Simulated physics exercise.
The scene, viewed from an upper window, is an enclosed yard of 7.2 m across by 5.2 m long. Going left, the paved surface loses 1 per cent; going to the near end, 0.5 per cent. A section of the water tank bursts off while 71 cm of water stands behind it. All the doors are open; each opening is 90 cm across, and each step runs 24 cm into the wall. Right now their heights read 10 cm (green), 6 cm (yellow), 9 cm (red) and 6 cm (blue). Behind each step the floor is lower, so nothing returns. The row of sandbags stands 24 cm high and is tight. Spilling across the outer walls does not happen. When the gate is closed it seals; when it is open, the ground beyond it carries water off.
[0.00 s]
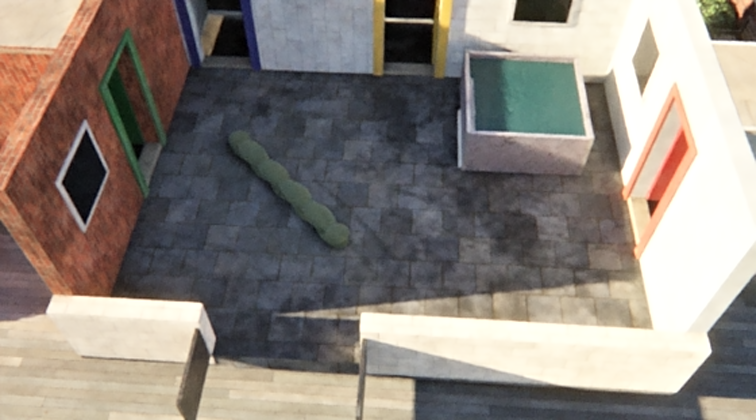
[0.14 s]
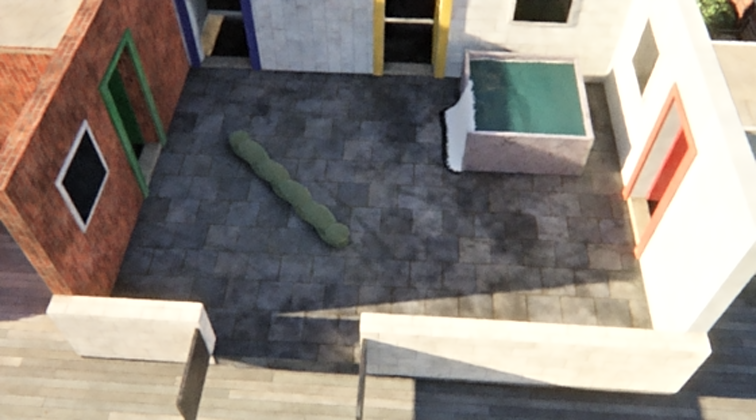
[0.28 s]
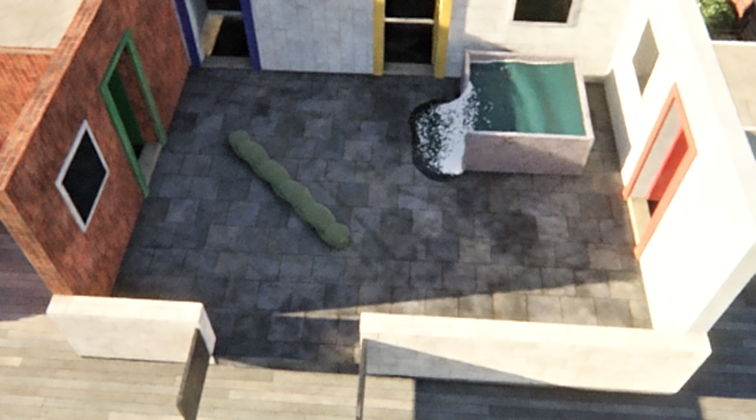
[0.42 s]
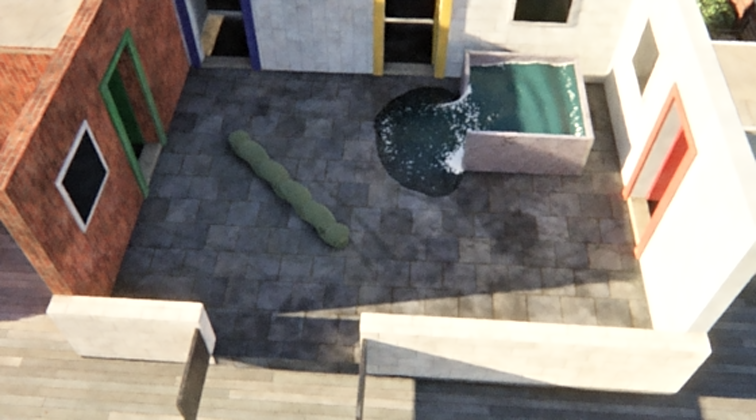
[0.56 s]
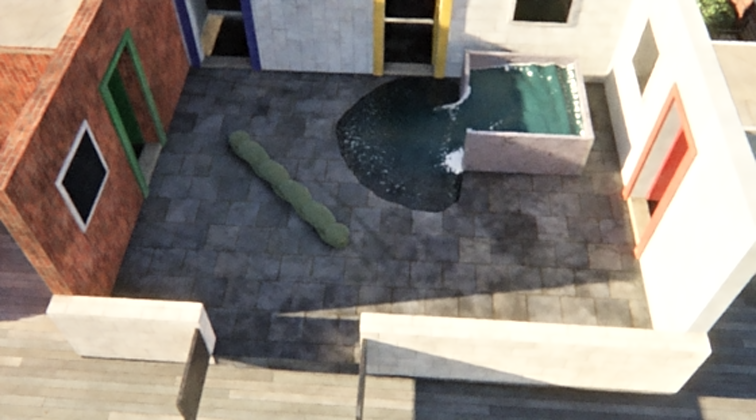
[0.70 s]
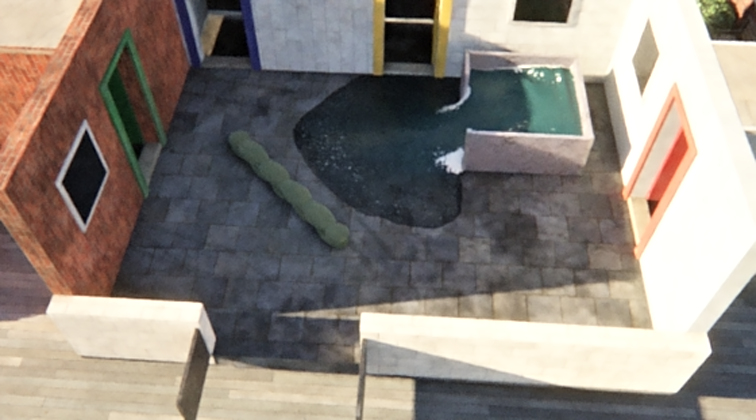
Walled paved yard with a water tank bursting open on its left side, dark water spreading left across the paving.
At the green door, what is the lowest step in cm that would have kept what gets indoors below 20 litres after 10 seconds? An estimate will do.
Somewhere near 6 cm.
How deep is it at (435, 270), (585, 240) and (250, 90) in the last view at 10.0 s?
Around 4 cm, 2 cm and 6 cm.
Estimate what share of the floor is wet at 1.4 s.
Some 35 per cent is wet.
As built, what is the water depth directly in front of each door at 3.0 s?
Depths in cm - green: 7, yellow: 2, red: 0, blue: 28.
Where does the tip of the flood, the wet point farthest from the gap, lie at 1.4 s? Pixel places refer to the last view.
Lab note: Front tip approx. at (179, 100).
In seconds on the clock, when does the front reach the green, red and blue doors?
Green 1.8 s, red 8.5 s, blue 1.5 s.
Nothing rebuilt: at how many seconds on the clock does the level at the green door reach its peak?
Approximately 3.8 s.
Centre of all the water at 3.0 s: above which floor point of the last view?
(357, 137) or so.
After 1.4 s water covers 35 % of the floor, deepest (35 cm) near (458, 152); it has not reached the green door.
After 3.0 s water covers 45 % of the floor, deepest (37 cm) near (189, 72); 7 cm at the green door, 0 litres in over its 10 cm step.
After 10.0 s water covers 85 % of the floor, deepest (10 cm) near (103, 319); 6 cm at the green door, 1 litre in over its 10 cm step.
At the green door as built, the water arrived by 1.8 s and peaked near 10 cm at 3.8 s.
Run again over the same 10 s with other heights there, 30 litres in over 5 cm, 11 litres over 7 cm. The limit of 20 litres is kept from about 6 cm up.
